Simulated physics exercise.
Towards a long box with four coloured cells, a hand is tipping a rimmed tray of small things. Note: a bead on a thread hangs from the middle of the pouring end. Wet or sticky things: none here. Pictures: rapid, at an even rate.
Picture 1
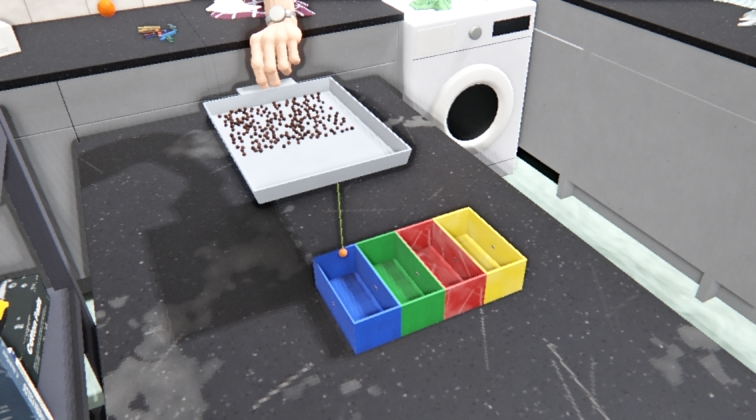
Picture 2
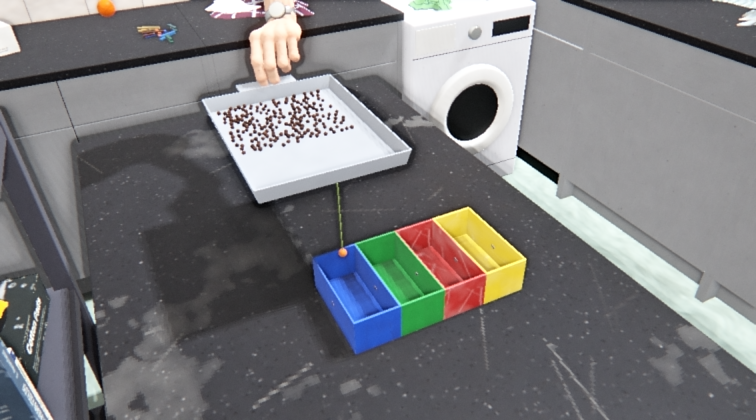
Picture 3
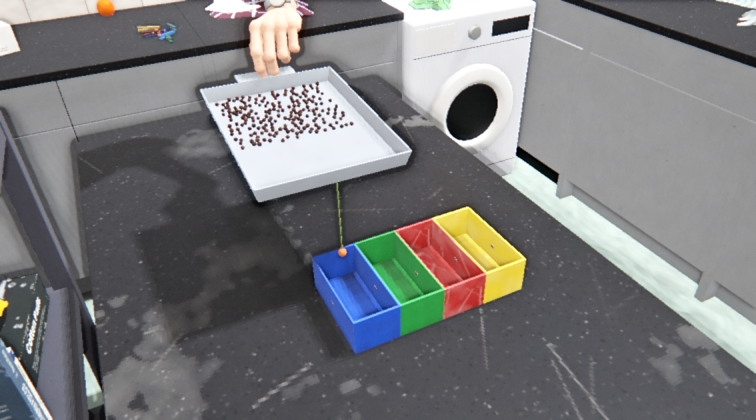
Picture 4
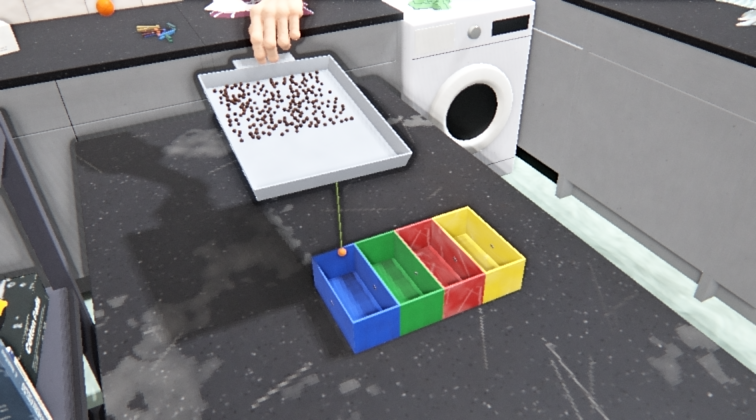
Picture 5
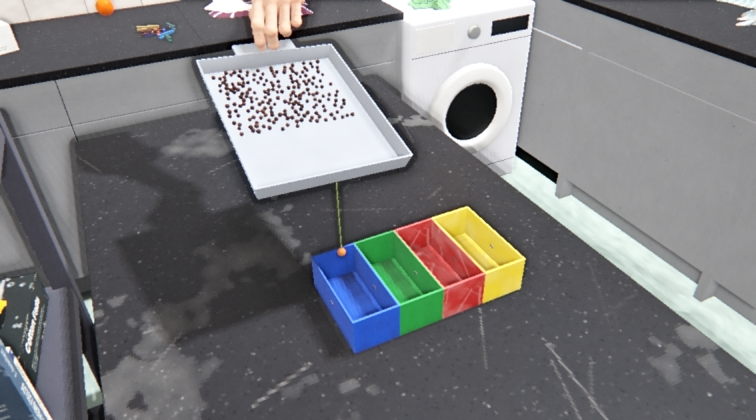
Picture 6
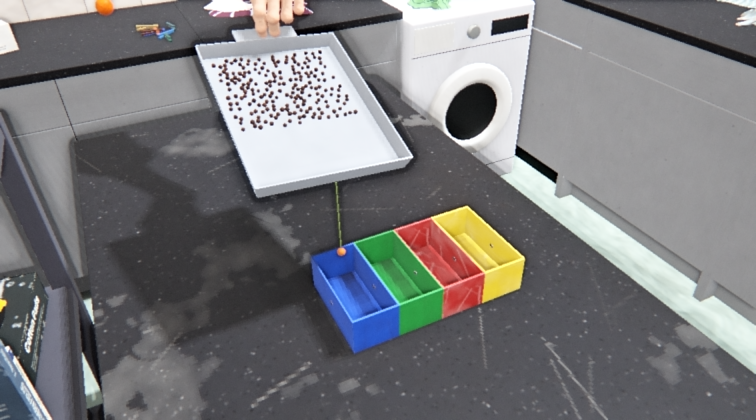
A hand steadily raises the far side of a pale grey rimmed tray scattered with small dark brown berries, steepening its slope toward the viewer. Seen from above in a kitchen, an orange bead hangs on a thread from the tray's near edge, beside a box with blue, green, red and yellow cells on a dark worktop. The berries shift slightly within the tray, while the camera stays still.
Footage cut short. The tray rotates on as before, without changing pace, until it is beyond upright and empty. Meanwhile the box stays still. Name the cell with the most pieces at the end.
Green.
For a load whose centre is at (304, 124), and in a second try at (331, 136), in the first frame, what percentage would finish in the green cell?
You'd get near 60 percent first and near 50 percent next.
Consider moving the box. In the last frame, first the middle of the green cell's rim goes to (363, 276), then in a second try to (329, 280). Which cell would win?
It would be red the first time and yellow the second time.
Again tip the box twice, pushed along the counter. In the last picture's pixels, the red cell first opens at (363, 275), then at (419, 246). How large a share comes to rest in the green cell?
First position: Some 0 %; second position: Some 40 %.
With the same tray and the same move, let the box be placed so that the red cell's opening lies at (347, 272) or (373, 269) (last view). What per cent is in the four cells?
You'd get about 60 per cent first and about 100 per cent second.
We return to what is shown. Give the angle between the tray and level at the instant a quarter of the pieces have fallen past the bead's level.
Reading: Some 70°.
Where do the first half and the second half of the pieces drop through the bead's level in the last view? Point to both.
The opening part goes through (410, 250); what follows goes through (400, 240).
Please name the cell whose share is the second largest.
Rank 2: The red one.
Just after the last frame, tray tipped steeply; roughly two thirds on the tray; about a tenth in the green cell; about a tenth in the red cell; just a few in the blue cell; about a tenth falling or outside the box.
A moment on, tray tipped past a quarter turn; about a tenth on the tray; roughly a third in the green cell; roughly a quarter in the red cell; just a few in the blue cell; just a few in the yellow cell; roughly a quarter falling or outside the box.
Further on, tray tipped past a quarter turn; roughly half in the green cell; roughly a third in the red cell; about a tenth in the blue cell; just a few in the yellow cell; just a few falling or outside the box.
When it is over, tray tipped past a quarter turn; roughly half in the green cell; roughly a third in the red cell; about a tenth in the blue cell; just a few in the yellow cell; just a few outside the box.
